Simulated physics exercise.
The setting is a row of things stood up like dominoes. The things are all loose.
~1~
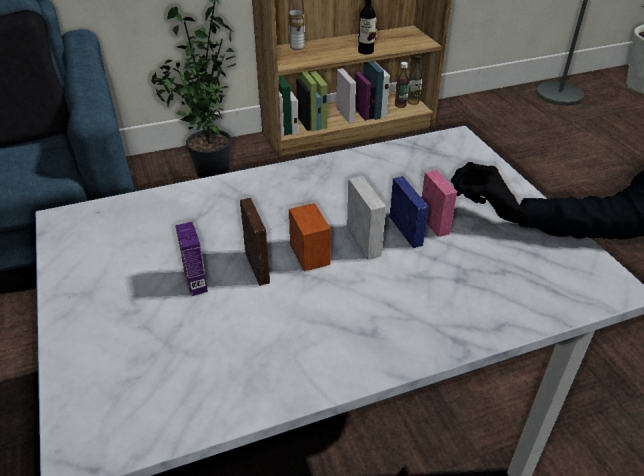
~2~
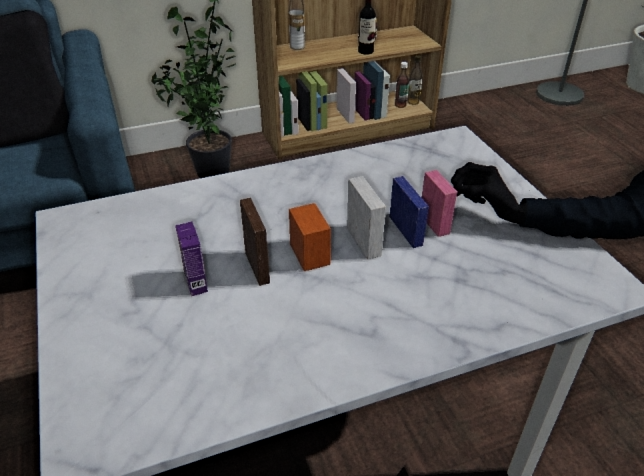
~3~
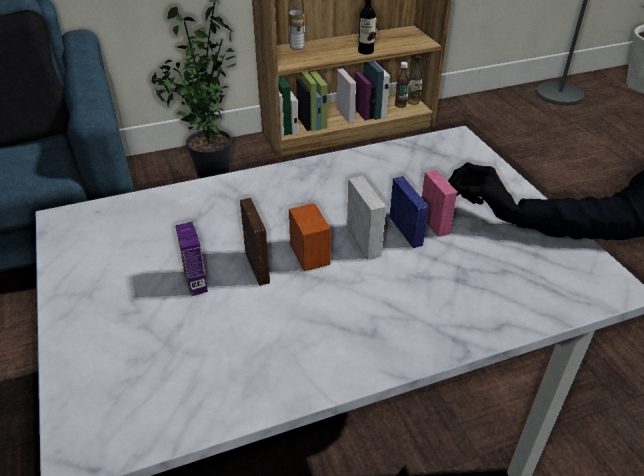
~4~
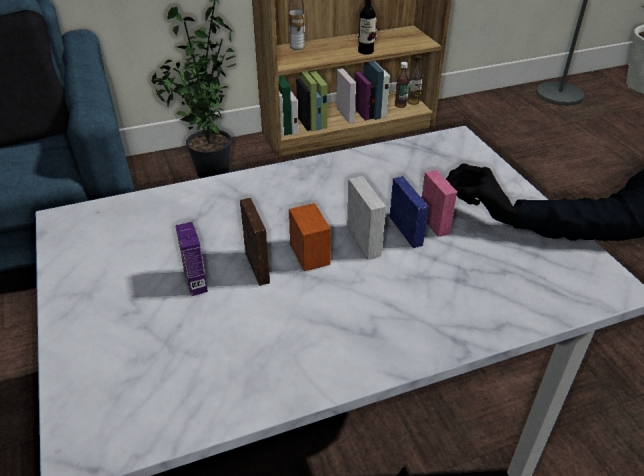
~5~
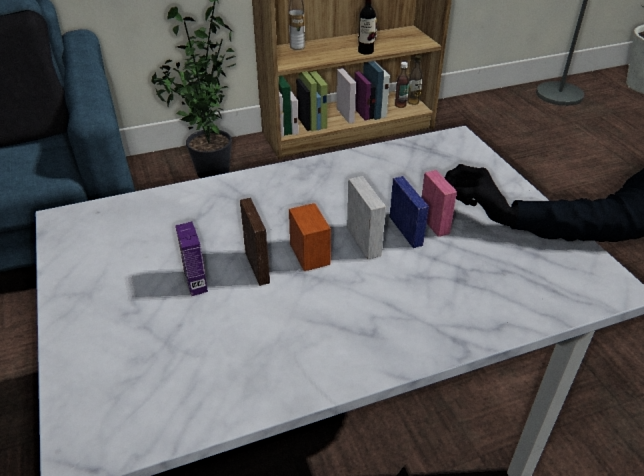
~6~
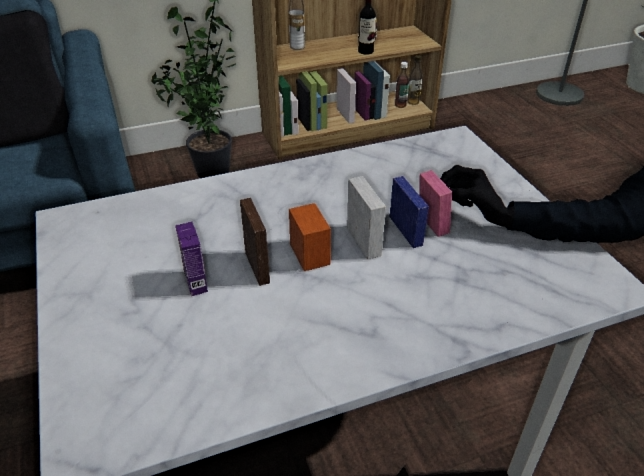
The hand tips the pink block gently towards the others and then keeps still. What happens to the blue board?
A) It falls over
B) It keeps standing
A, it falls over.
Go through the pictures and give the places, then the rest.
In the first frame, blue board (408, 212); orange block (310, 237).
In the second frame, white block (365, 218); orange block (310, 237).
In the third frame, brown block (255, 242); white block (365, 218).
In the fourth frame, orange block (310, 237); brown block (255, 242).
In the fifth frame, white block (365, 218); orange block (310, 237).
In the sixth frame, pink block 6° over; blue board (408, 212); brown block (255, 242).
Then, 0.40 s after the last picture, pink block 38° over; blue board tipped 18° from how it was near (401, 213).
Then, 0.70 s after the last picture, pink block 67° over; blue board tipped 65° from how it was near (383, 225); white block tipped 37° from how it was.
Then, 2.00 s after the last picture, pink block 68° over; blue board tipped 68° from how it was near (383, 226); white block tipped 36° from how it was.
At rest, tipped over on the table, blue board; moved from the start, white block; the other 2 in place. Seen from the same camera at the end, blue board near (382, 227).
